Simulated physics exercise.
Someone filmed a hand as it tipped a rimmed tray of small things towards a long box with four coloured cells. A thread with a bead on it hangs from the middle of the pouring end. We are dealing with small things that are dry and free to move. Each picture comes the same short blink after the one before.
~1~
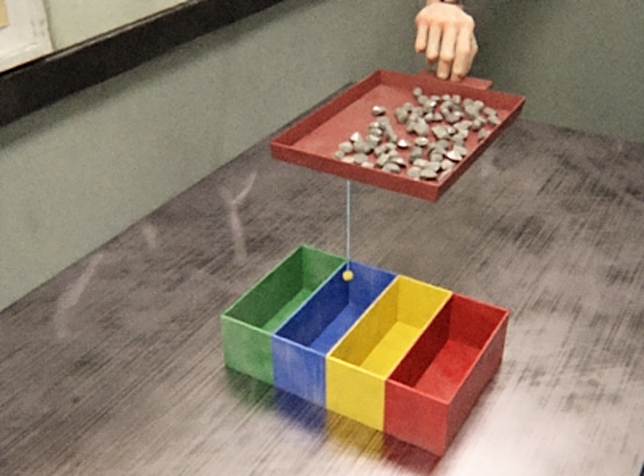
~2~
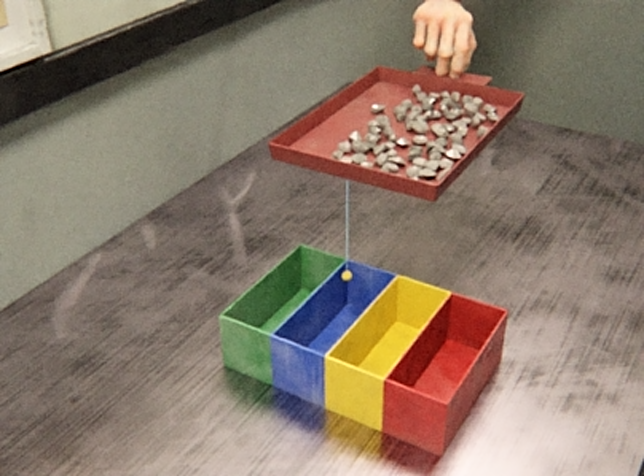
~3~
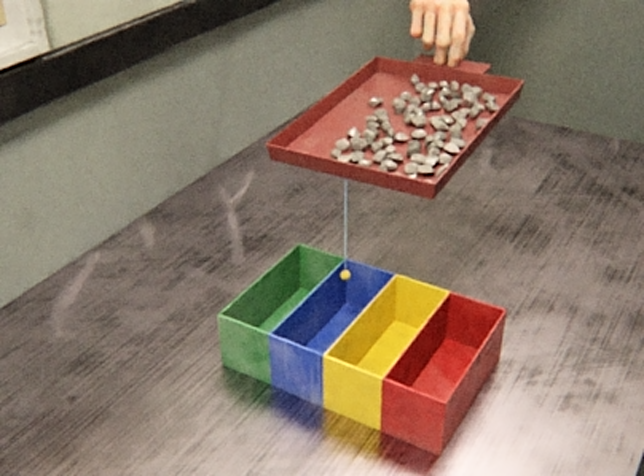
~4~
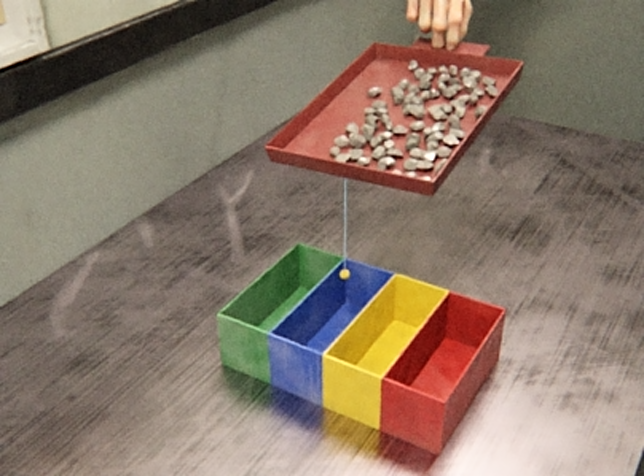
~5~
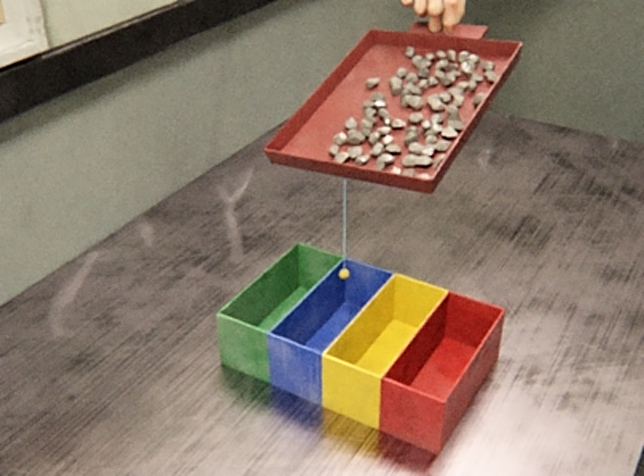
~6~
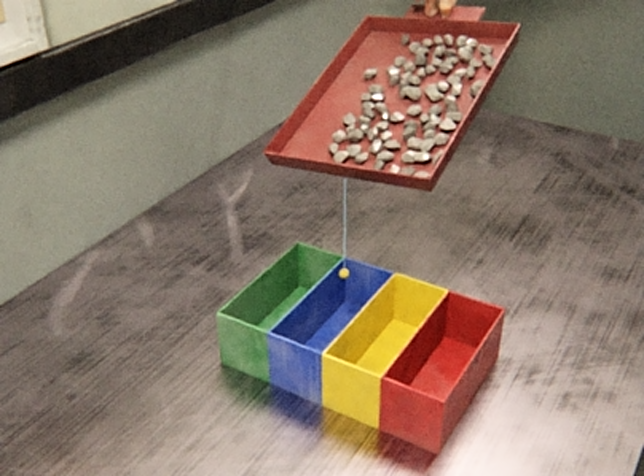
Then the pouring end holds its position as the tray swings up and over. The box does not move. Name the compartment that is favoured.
Green.
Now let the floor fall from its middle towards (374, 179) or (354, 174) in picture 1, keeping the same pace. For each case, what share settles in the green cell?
0 % and 30 %.
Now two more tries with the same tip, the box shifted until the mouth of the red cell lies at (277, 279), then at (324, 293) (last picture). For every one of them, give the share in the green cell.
You'd get 0 in a hundred the first time and 0 in a hundred the second.
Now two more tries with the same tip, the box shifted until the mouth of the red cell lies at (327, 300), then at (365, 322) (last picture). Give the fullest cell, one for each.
So the first one goes to the yellow cell and the second to that blue cell.
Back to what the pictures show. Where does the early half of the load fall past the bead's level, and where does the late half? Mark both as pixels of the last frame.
The opening half passes (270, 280), the closing half (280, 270).
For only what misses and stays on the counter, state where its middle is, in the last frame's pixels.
Those pieces end up centred close to (112, 333).
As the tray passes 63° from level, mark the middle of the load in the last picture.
Centre estimate: (329, 138).
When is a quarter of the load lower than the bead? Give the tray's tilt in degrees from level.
It sits at roughly 85°.
Soon after the last picture, tray tipped steeply; all on the tray.
A little later, tray tipped right over; about half on the tray; about a quarter in the green cell; a small part in the blue cell; about a quarter falling or outside the box.
Later still, tray tipped past a quarter turn; about two thirds in the green cell; about a quarter in the blue cell; a stray few in the yellow cell; about a quarter falling or outside the box.
At rest, tray tipped past a quarter turn; about two thirds in the green cell; about a quarter in the blue cell; a stray few in the yellow cell; none in the red cell; about a quarter outside the box.
